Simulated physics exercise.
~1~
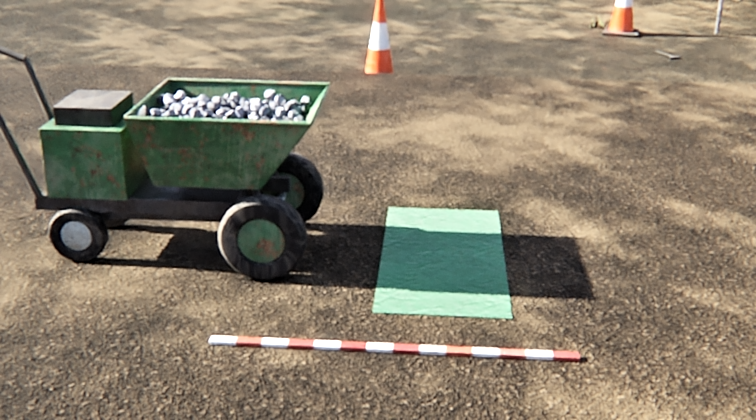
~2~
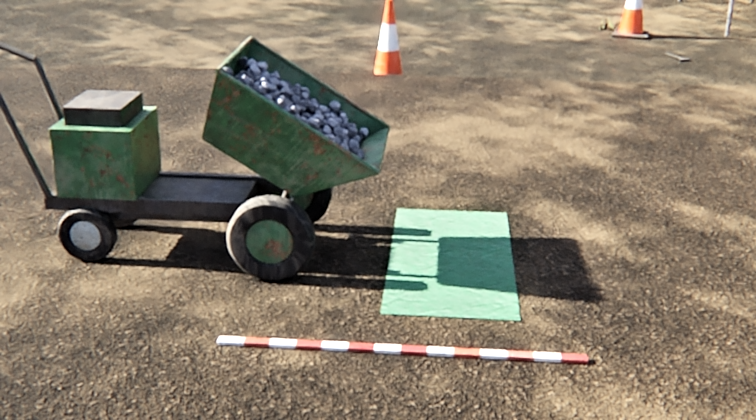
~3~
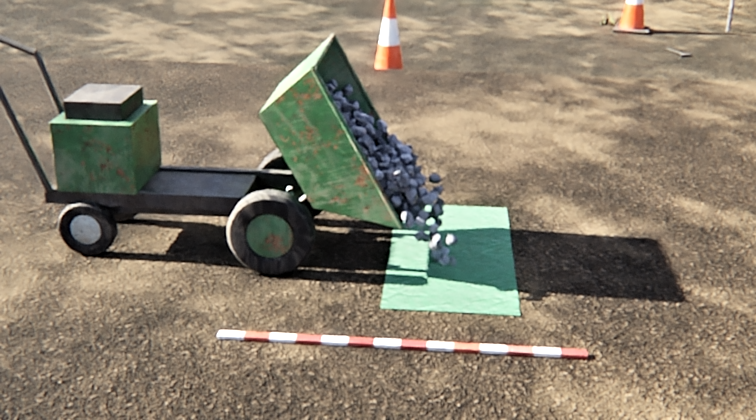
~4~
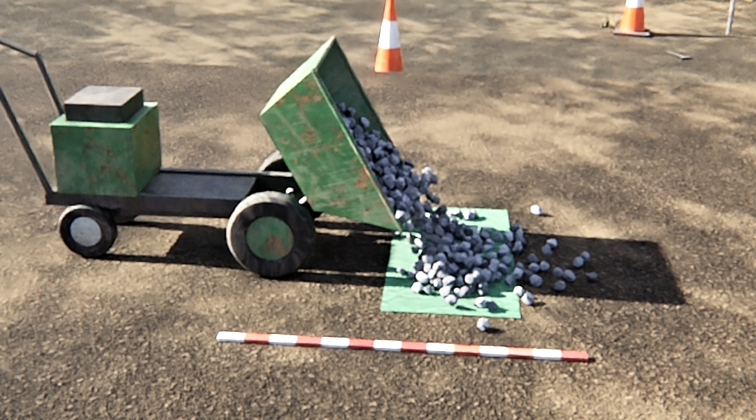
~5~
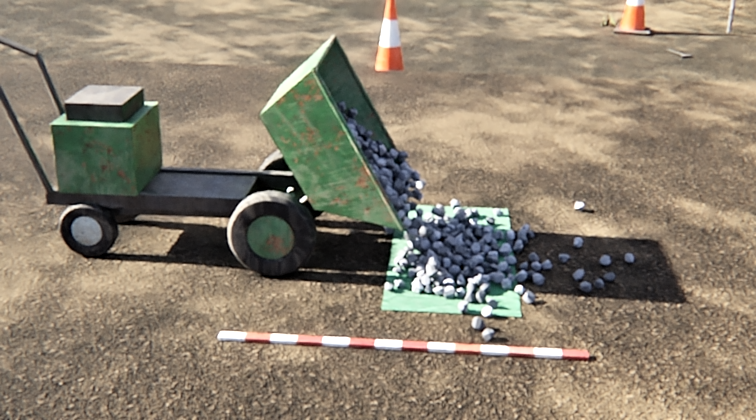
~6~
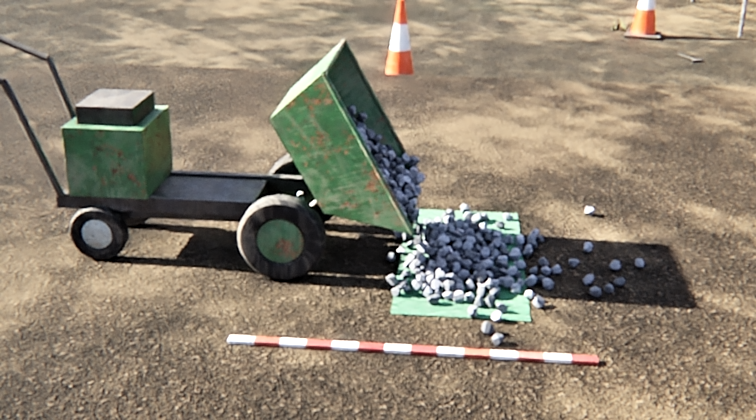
A green barrow tips its tray rightward, spilling some grey stones onto a green sheet.
